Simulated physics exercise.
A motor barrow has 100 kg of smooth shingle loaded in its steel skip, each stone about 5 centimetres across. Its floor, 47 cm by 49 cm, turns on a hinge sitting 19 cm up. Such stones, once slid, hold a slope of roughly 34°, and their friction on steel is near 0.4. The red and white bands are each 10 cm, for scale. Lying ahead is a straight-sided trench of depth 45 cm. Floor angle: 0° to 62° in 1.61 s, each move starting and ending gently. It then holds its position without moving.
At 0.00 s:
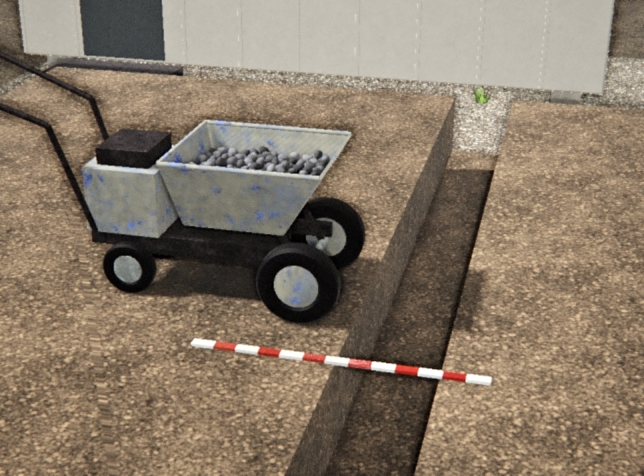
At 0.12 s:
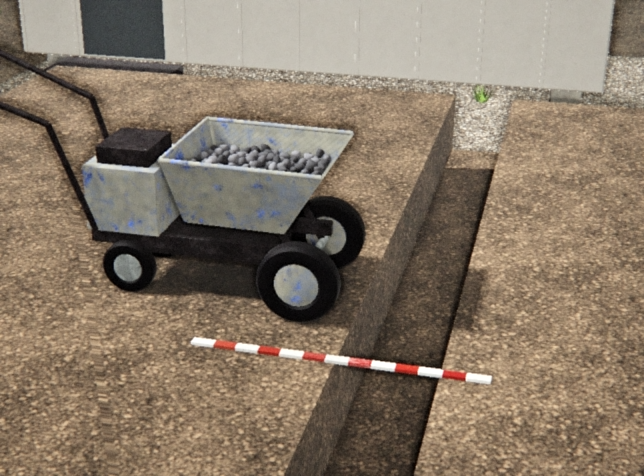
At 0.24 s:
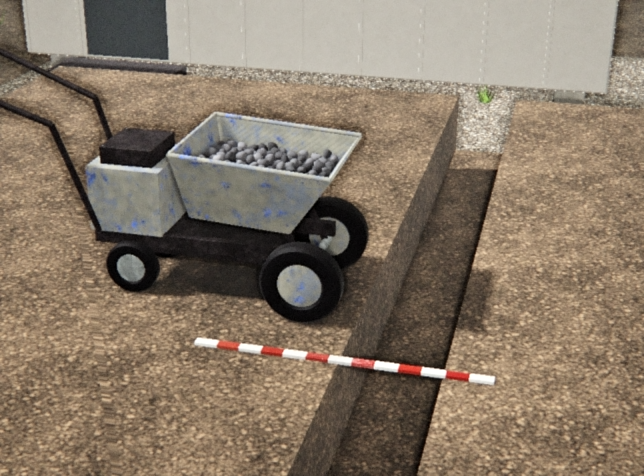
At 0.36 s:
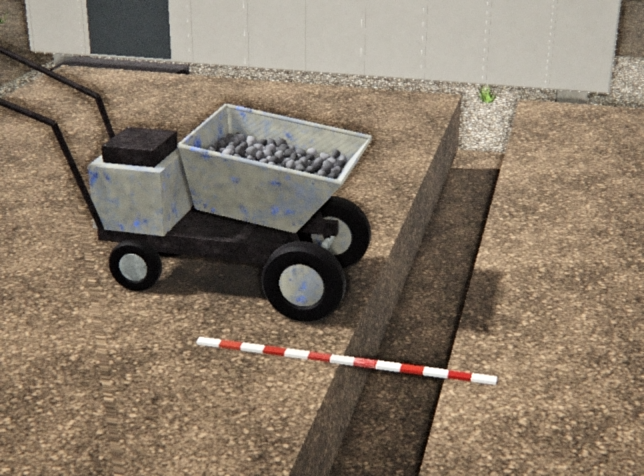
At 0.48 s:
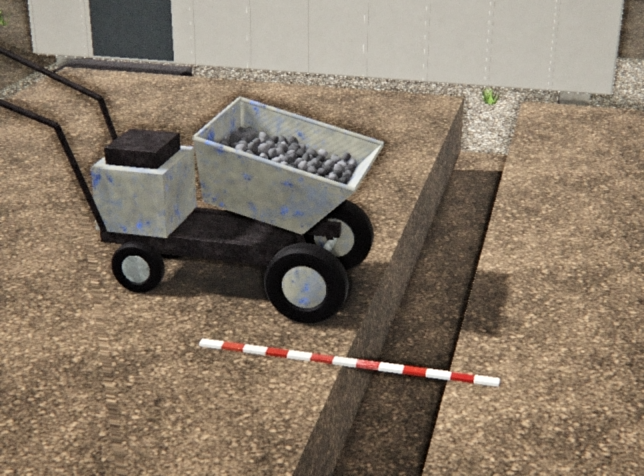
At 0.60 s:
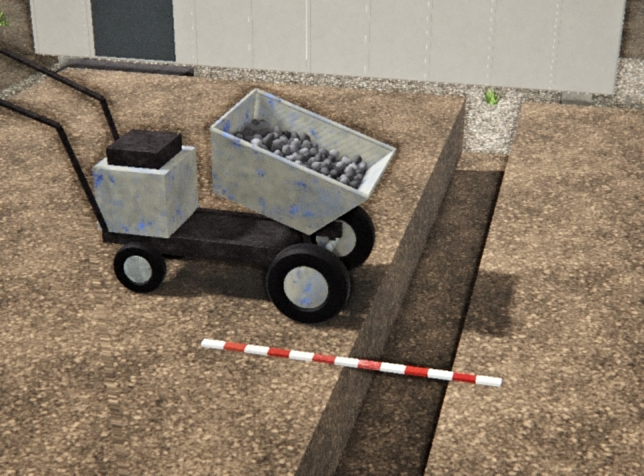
A motor barrow's steel skip of grey stones tilting gradually forward to the right beside a straight trench and red-and-white pole.
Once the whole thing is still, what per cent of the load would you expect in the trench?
I would expect about 44 per cent.
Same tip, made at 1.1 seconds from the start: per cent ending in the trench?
In that case some 40 per cent.
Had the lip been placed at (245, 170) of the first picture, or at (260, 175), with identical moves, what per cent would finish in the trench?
65 % and 65 %.
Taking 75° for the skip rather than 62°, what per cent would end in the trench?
It would be near 55 per cent.
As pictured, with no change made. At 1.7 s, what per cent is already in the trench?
Roughly 10 percent of the load.
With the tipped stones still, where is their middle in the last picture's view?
About (448, 381).
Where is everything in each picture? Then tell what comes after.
In the first frame, the skip is at 0°, its lip at (320, 179); the top of the load is at (253, 161).
In the second frame, the skip is at 1°, its lip at (322, 178); the top of the load is at (254, 159); the stones move at 0.1 m/s on average.
In the third frame, lip at (331, 181), floor tilted 4°, highest stones at (246, 154); the stones move at 0.2 m/s on average.
In the fourth frame, lip at (341, 183), floor tilted 8°, highest stones at (238, 146); the stones move at 0.3 m/s on average.
In the fifth frame, lip at (355, 190), floor tilted 13°, highest stones at (244, 139); the stones move at 0.4 m/s on average.
In the sixth frame, the skip is at 19°, its lip at (368, 197); the top of the load is at (256, 131); the stones move at 0.5 m/s on average.
After 1.2 s the floor is at 52°; 100 % in the skip; the foremost stones are at (408, 223).
After 1.7 s the floor is at 62°; 84 % in the skip, 10 % in the trench, 5 % past the trench; the foremost stones are at (498, 298).
After 2.1 s the floor is at 62°; 62 % in the skip, 18 % in the trench, 20 % past the trench; the foremost stones are at (581, 318).
After 4.0 s the floor is at 62°; 33 % in the skip, 44 % in the trench, 22 % past the trench; the foremost stones are at (631, 329).
